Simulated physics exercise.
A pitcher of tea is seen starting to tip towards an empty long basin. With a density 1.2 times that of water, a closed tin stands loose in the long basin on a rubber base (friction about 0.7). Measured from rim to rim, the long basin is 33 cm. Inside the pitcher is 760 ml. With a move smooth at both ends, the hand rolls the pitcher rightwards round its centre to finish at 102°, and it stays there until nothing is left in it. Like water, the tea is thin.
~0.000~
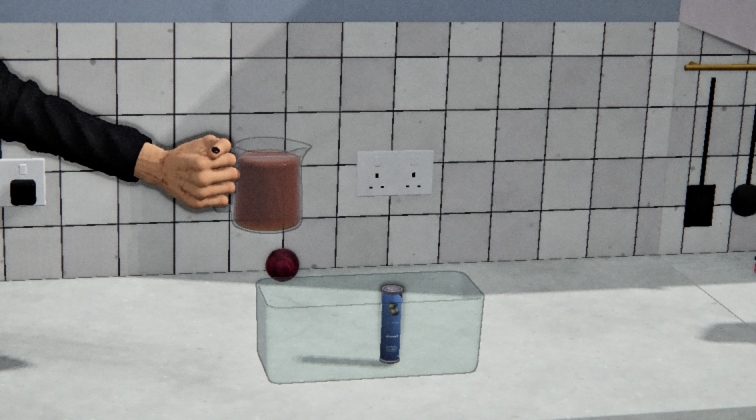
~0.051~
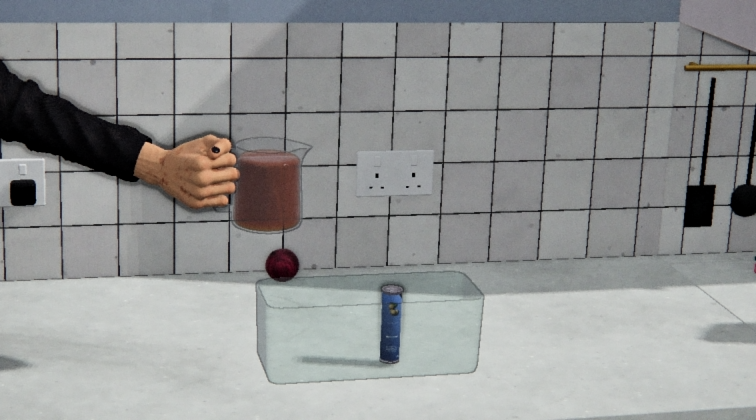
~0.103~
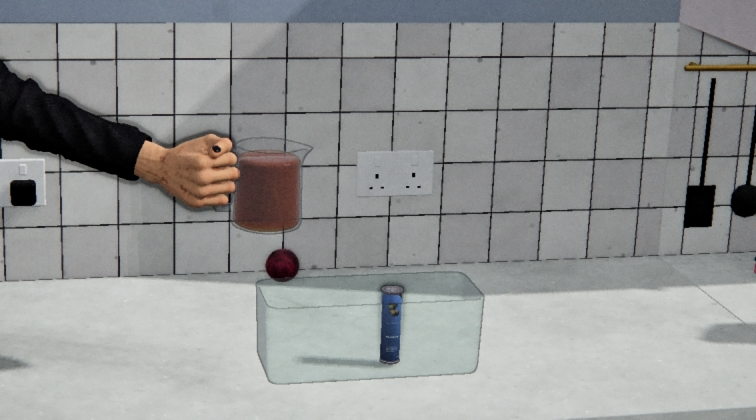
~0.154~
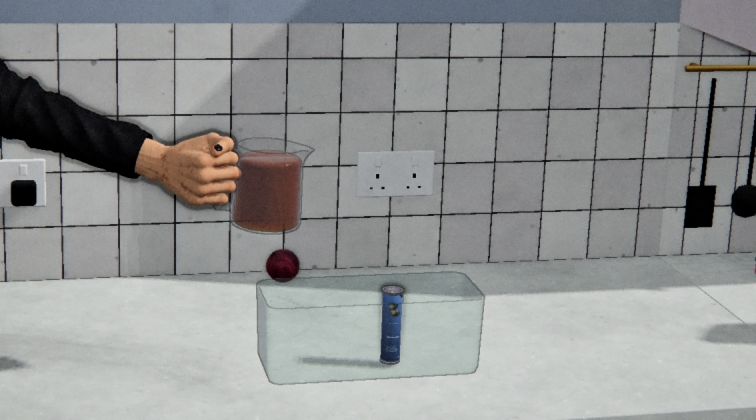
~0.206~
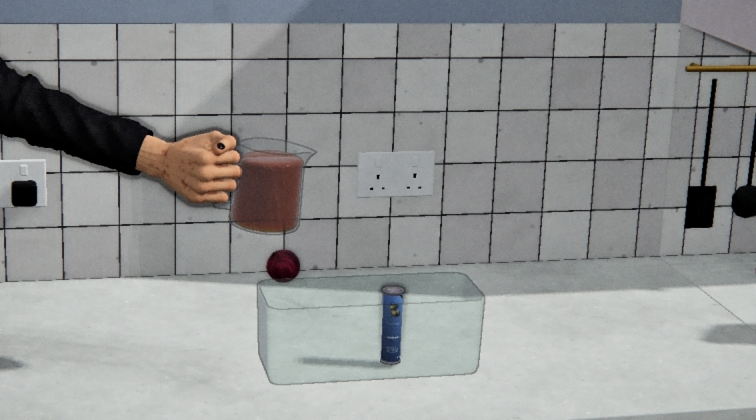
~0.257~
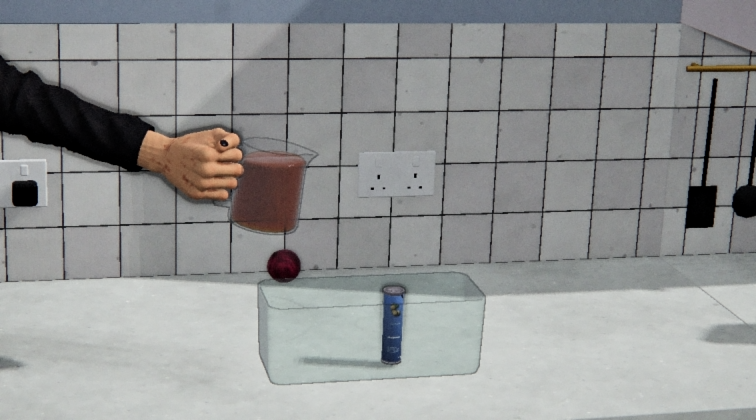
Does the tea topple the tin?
Here's my call: It does not tip.
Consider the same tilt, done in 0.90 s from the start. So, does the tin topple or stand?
Then the tin does not tip.
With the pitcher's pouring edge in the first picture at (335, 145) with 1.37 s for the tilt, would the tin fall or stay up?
Then it tips over.
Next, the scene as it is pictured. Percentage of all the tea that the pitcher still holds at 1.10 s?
Around 40 in a hundred.
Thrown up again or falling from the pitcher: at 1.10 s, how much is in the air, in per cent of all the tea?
In-air share: About 22 %.
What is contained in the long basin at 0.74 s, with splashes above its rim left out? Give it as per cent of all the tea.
2 %, roughly.
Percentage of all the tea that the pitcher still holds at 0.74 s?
At that time about 88 in a hundred parts are still held.
Then, 0.74 s in, the tilt is 58° and 87 per cent is still to pour; the tin stands where it began.
Then, 1.10 s in, the tilt is 92° and 40 per cent is still to pour; the tin stands where it began.
Then, 1.47 s in, the tilt is 102° and 7 per cent is still to pour; the tin stands where it began.
Then, 1.87 s in, the tilt is 102° and 1 per cent is still to pour; the tin stands where it began.
Finally, the tin stands where it began.
